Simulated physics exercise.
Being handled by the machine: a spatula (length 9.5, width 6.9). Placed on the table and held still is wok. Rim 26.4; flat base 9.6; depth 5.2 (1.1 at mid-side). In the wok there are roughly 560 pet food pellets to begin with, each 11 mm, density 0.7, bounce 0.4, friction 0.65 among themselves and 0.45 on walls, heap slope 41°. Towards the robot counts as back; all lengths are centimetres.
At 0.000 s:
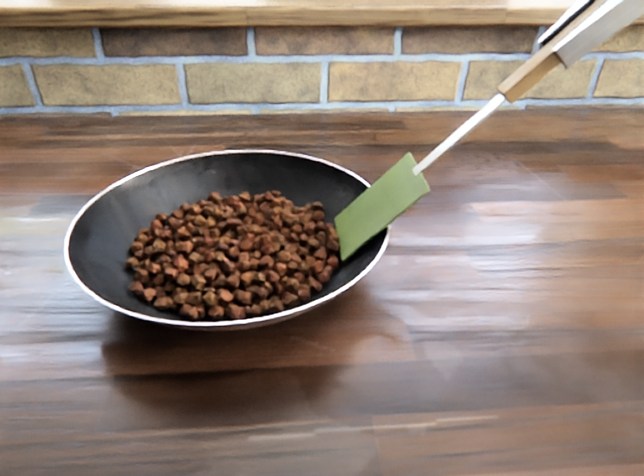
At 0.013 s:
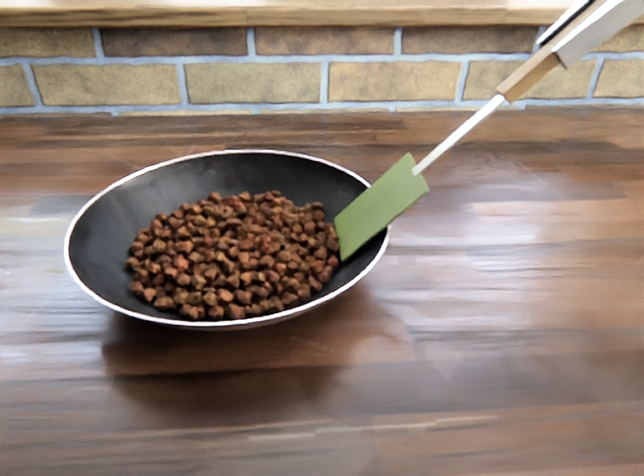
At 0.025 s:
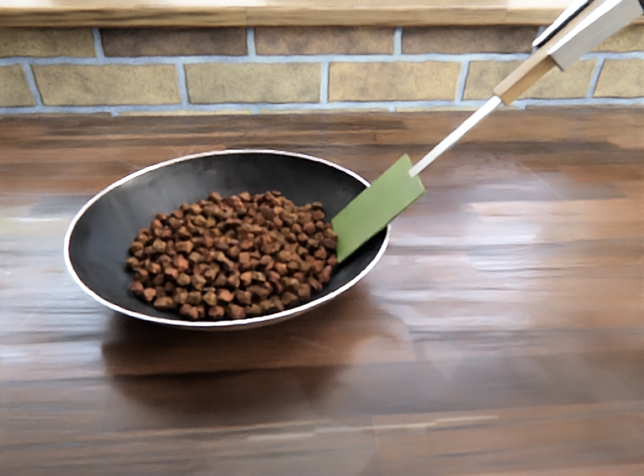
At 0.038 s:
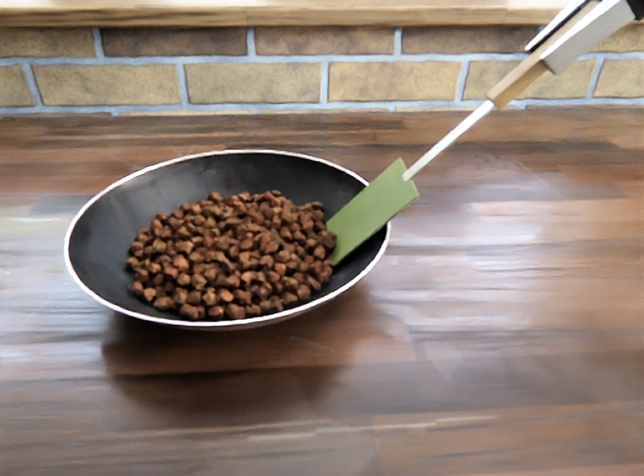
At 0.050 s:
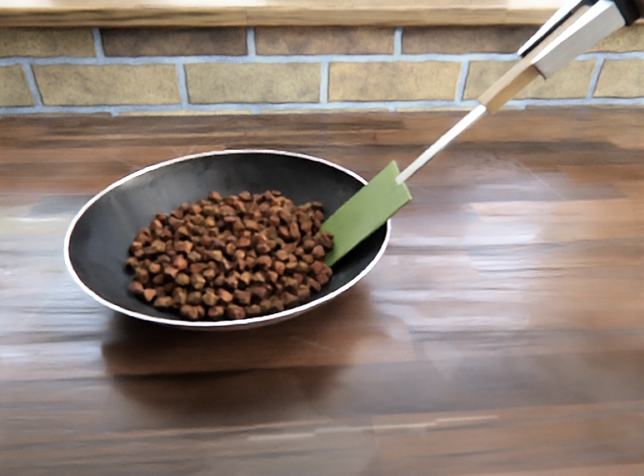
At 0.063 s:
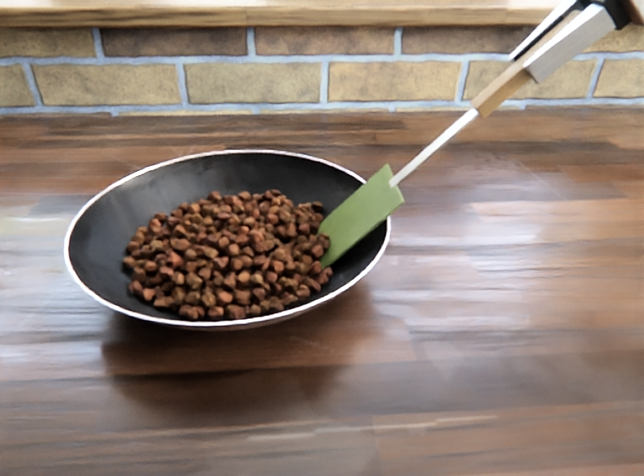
A robot arm held a green spatula against the right side of a dark pan of brown pellets on a wooden counter, then slid it slightly left, nudging the pile a little.
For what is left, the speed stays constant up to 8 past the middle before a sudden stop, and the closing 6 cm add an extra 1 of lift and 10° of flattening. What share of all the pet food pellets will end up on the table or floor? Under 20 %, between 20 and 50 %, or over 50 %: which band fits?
The band that fits is under 20 %.
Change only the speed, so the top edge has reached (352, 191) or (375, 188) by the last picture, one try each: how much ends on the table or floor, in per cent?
First try about 30 %, second try about 25 %.
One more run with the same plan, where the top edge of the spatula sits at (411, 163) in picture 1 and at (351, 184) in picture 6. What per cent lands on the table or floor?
35 %.
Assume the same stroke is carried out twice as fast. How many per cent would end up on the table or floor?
Roughly 25 in a hundred.
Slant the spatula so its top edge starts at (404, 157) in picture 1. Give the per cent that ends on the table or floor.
Some 15 per cent.
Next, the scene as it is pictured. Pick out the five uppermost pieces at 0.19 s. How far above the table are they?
About 5 cm.
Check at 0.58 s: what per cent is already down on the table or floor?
10 per cent.
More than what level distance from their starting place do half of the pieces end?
Near 6 cm, measured level.
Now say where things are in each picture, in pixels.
In the first picture, spatula top edge at (419, 169), sloping 46°; upper third of the load around (240, 236), from x 135 to 335, top at y 195; 559 in the wok.
In the second picture, spatula top edge at (419, 170), sloping 46°; upper third of the load around (240, 236), from x 135 to 335, top at y 195.
In the third picture, spatula top edge at (415, 172), sloping 46°; upper third of the load around (240, 236), from x 135 to 330, top at y 195.
In the fourth picture, spatula top edge at (409, 175), sloping 46°; upper third of the load around (240, 237), from x 135 to 330, top at y 195.
In the fifth picture, spatula top edge at (402, 179), sloping 46°; upper third of the load around (238, 236), from x 130 to 330, top at y 195.
In the sixth picture, spatula top edge at (395, 182), sloping 46°; upper third of the load around (232, 238), from x 130 to 325, top at y 195; 559 in the wok.
After 0.19 s, sloping 46°, highest piece 5 above the table; 559 in the wok.
After 0.32 s, sloping 42°, highest piece 7 above the table; 556 in the wok, 3 on the blade or in flight.
After 0.58 s, sloping 36°, highest piece 7 above the table; 486 in the wok, 69 on the table or floor, 4 on the blade or in flight.
After 1.63 s, sloping 36°, highest piece 7 above the table; 486 in the wok, 73 on the table or floor.
At rest, 486 in the wok, 73 on the table or floor. That is 13 % on the table or floor.
